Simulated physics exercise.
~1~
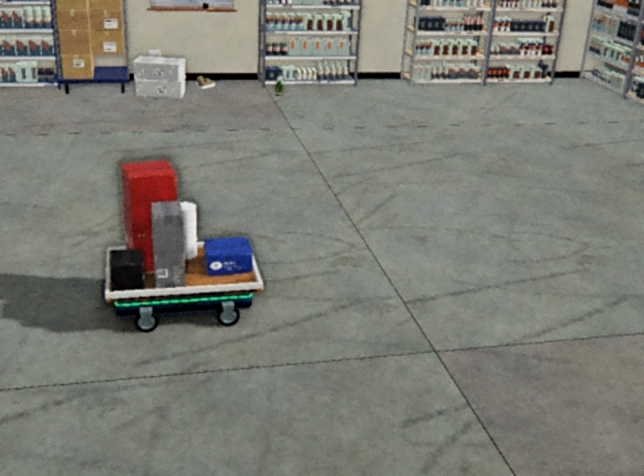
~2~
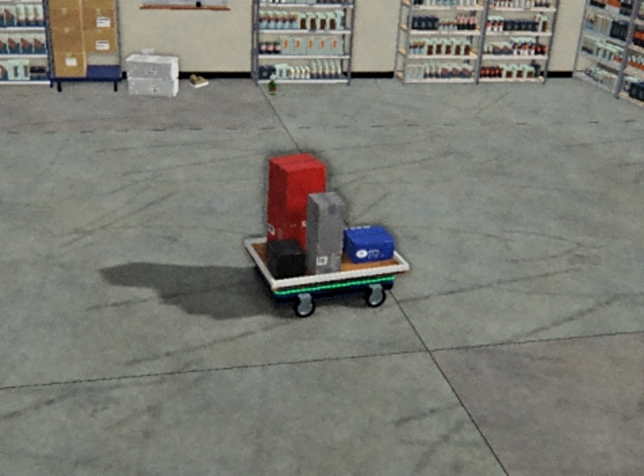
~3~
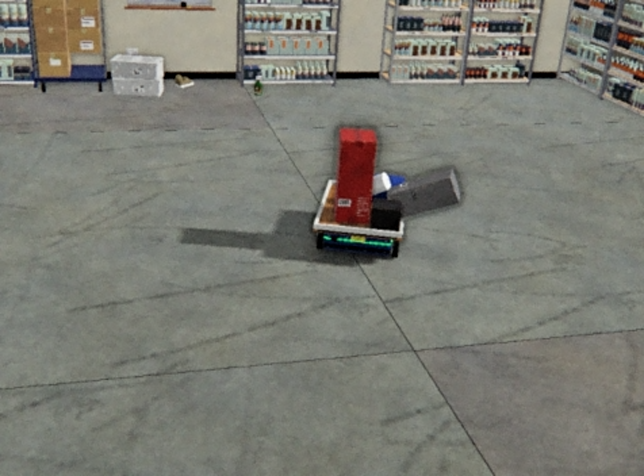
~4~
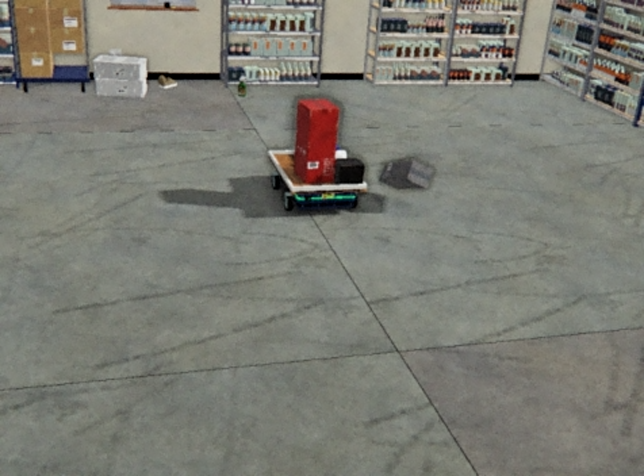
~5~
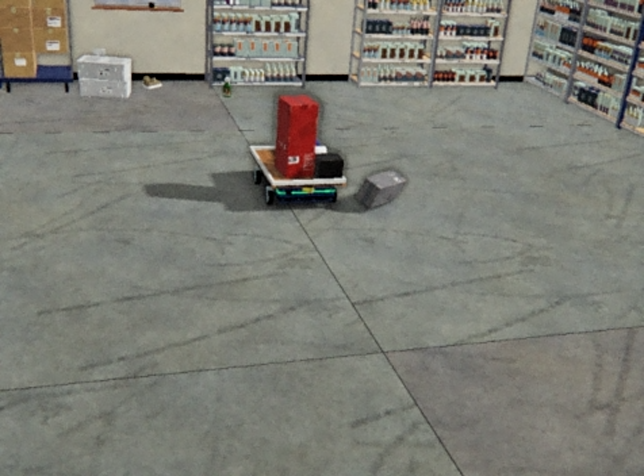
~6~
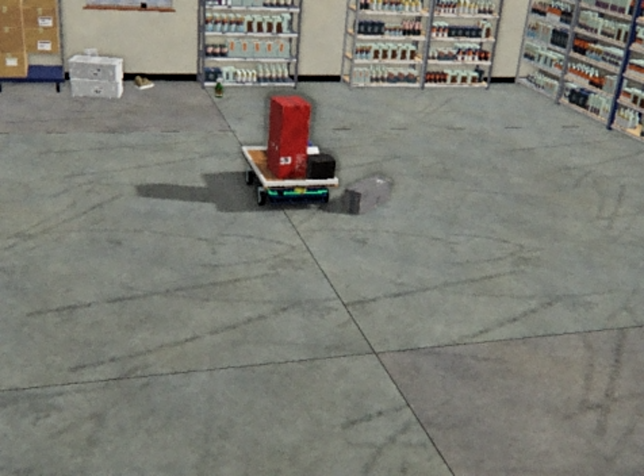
Loaded delivery cart crossing a warehouse floor and turning away, its grey box toppling off while the red box stays upright aboard.
